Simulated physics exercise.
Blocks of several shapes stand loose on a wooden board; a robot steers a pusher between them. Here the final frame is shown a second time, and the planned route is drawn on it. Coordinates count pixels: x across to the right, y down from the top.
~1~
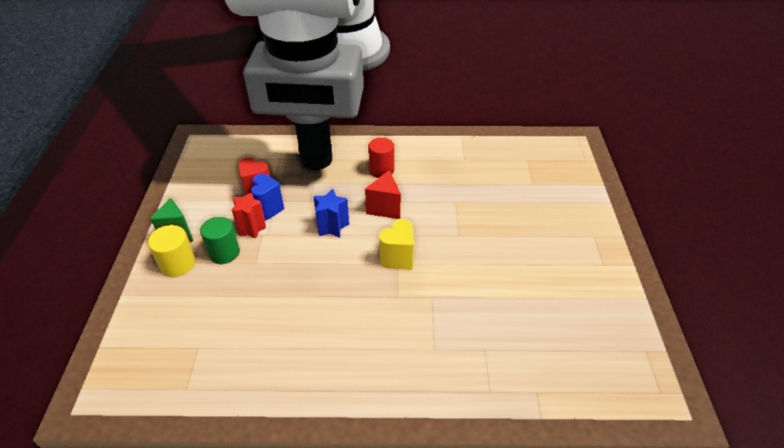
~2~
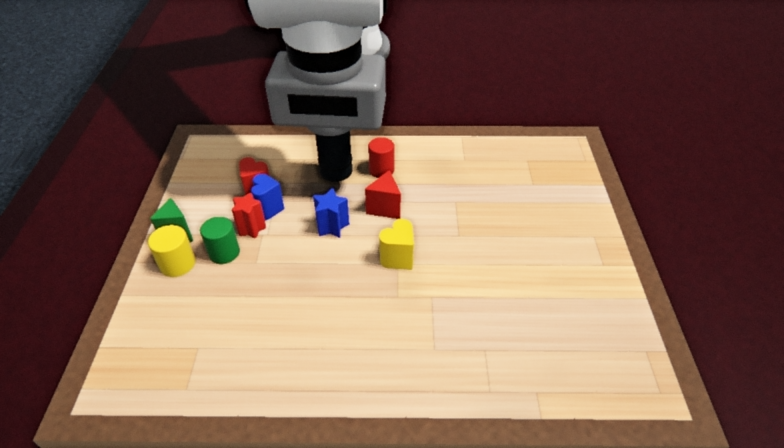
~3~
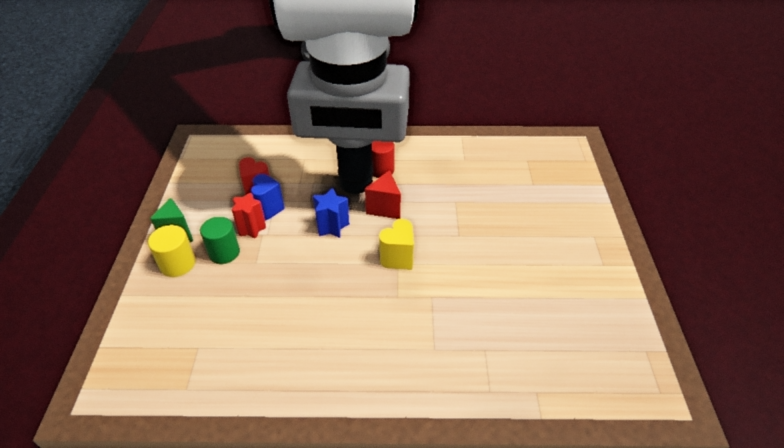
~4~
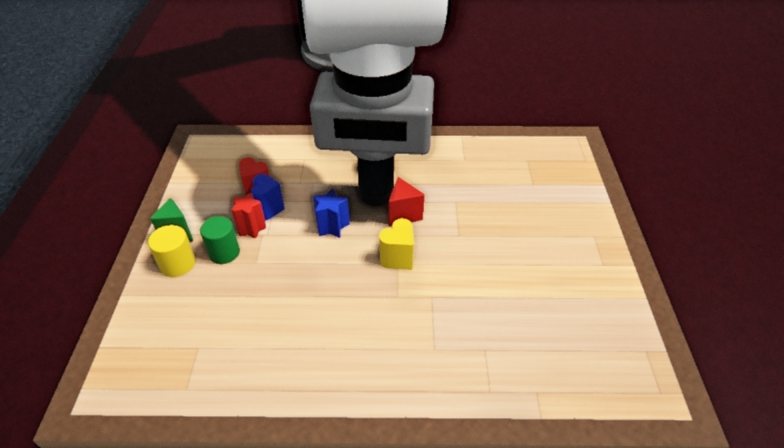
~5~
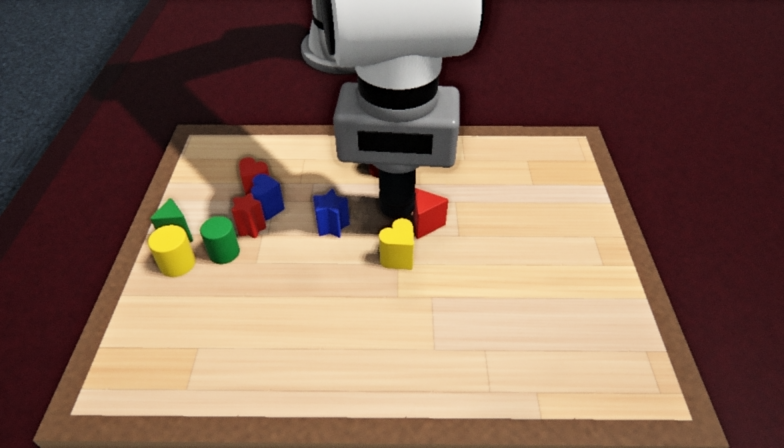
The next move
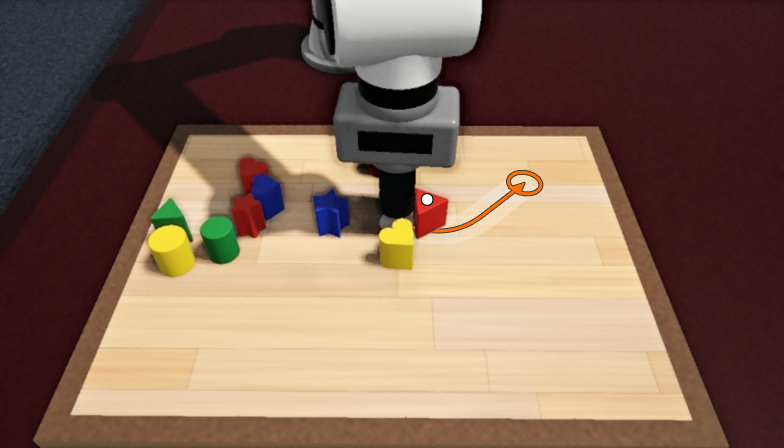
At the start, a robot arm holds its black pusher near the back of a wooden board scattered with colorful blocks. The pusher slides right and toward the viewer, passing between the blue star and the red cylinder, then nudges the red triangle a short way right, ending just behind the yellow heart.
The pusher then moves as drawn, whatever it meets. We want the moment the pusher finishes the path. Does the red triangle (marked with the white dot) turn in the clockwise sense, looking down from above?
I expect so.
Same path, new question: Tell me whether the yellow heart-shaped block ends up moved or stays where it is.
It will remain on its spot.
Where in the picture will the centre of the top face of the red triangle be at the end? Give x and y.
My prediction: (503, 209).
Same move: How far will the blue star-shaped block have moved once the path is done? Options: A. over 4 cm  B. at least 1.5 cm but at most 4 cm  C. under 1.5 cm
(C)
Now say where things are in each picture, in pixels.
In the first frame, lower end of the pusher at (317, 161), tops of blocks, blue star-shaped block at (329, 200), yellow heart-shaped block at (399, 233), red triangle at (385, 183).
In the second frame, pusher at (336, 172), blocks as before.
In the third frame, pusher at (356, 184), blocks as before.
In the fourth frame, pusher at (376, 195), red triangle at (404, 190).
In the fifth frame, pusher at (397, 207), blue star-shaped block at (329, 200), yellow heart-shaped block at (399, 233), red triangle at (427, 200).
The drawn path runs from (397, 222) over (451, 230) and (492, 208) to (525, 183); the dot is on the red triangle.
One third of the way, pusher at (453, 215); red triangle at (483, 211), turned 30° clockwise.
Two thirds of the way, pusher at (496, 192); red triangle at (503, 209), turned 60° clockwise.
At the end, pusher at (528, 168); blue star-shaped block not moved; yellow heart-shaped block not moved; red triangle at (503, 209), turned 60° clockwise.
